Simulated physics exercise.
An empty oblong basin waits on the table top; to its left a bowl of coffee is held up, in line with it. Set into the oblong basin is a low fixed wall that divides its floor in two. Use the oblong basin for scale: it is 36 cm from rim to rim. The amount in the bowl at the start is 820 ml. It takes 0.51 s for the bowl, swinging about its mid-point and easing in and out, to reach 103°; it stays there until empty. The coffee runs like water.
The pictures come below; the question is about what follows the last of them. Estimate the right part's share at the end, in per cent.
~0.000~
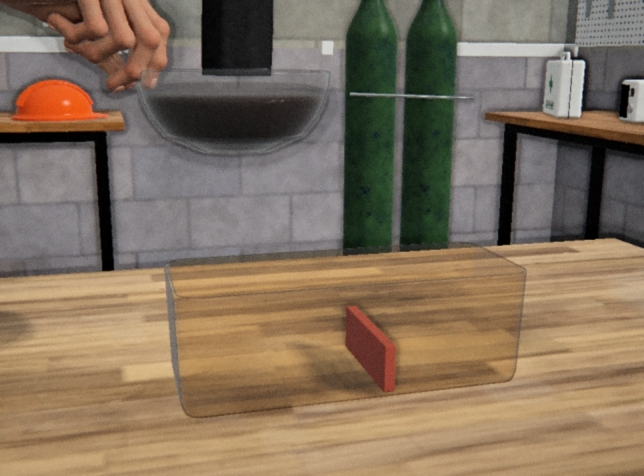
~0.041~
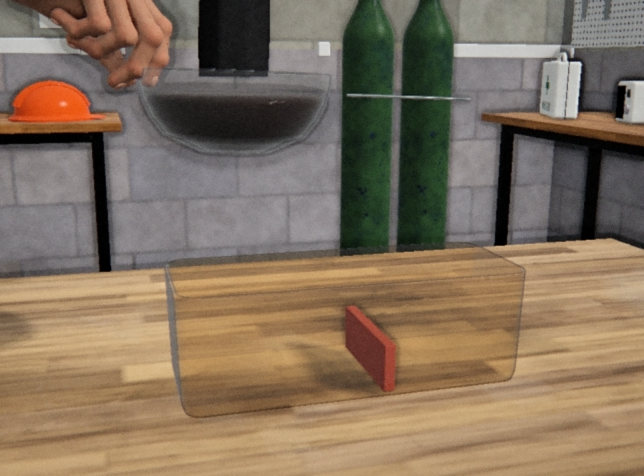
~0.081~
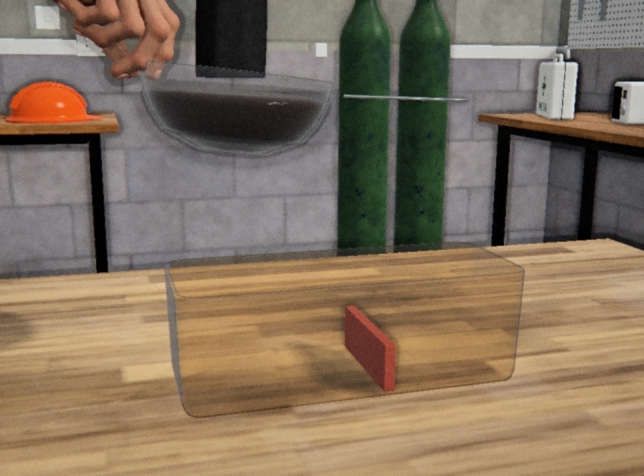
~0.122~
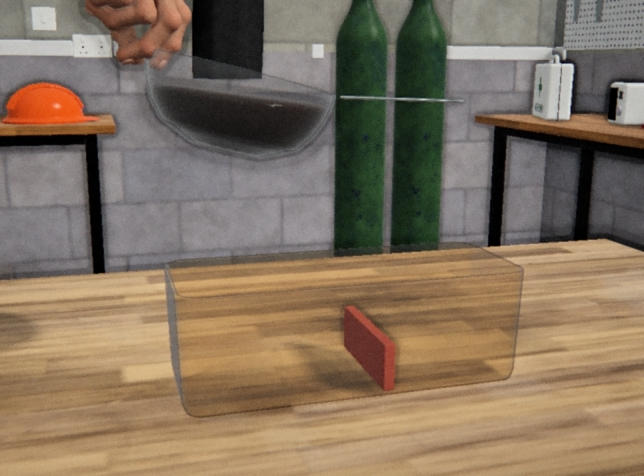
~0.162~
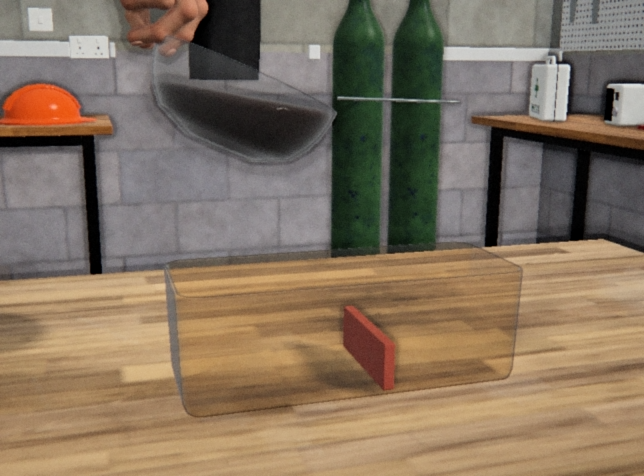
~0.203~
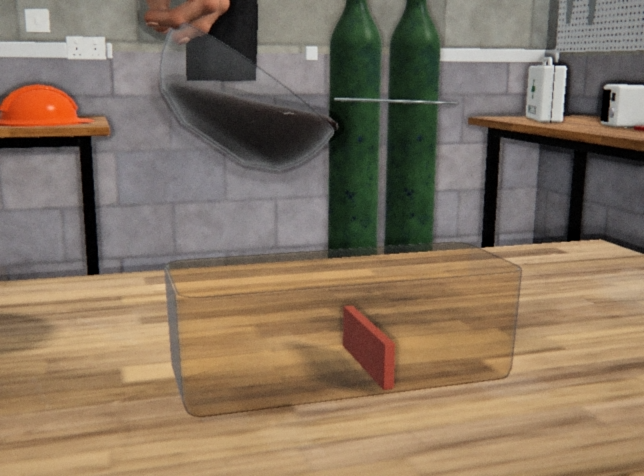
Roughly 40 per cent is in the right part.
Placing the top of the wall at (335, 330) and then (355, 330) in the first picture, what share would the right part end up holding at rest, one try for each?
I'd say 70 percent on the first go, 55 percent on the next.
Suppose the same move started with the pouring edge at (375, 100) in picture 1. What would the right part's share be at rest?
Then I'd expect something near 65 per cent.
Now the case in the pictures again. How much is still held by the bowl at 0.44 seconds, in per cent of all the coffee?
Close to 7 percent of the liquid remains at that time.
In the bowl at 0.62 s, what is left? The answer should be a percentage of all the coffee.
Roughly 0 per cent.
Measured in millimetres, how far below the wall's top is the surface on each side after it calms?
Left side: Around 34 mm. Right side: Around 32 mm.
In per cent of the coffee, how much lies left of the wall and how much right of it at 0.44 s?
Left about 14, right about 26.
Then, 0.44 s in, the tilt is 99° and 7 per cent is still to pour, 14 is left of the wall and 27 right of it.
Then, 0.62 s in, the tilt is 103° and 0 per cent is still to pour, 49 is left of the wall and 37 right of it.
Then, 0.81 s in, the tilt is 103° and 0 per cent is still to pour, 47 is left of the wall and 37 right of it.
Then, 1.01 s in, the tilt is 103° and 0 per cent is still to pour, 52 is left of the wall and 40 right of it.
Finally, 52 per cent lies left of the wall, 40 right of it and 8 outside.
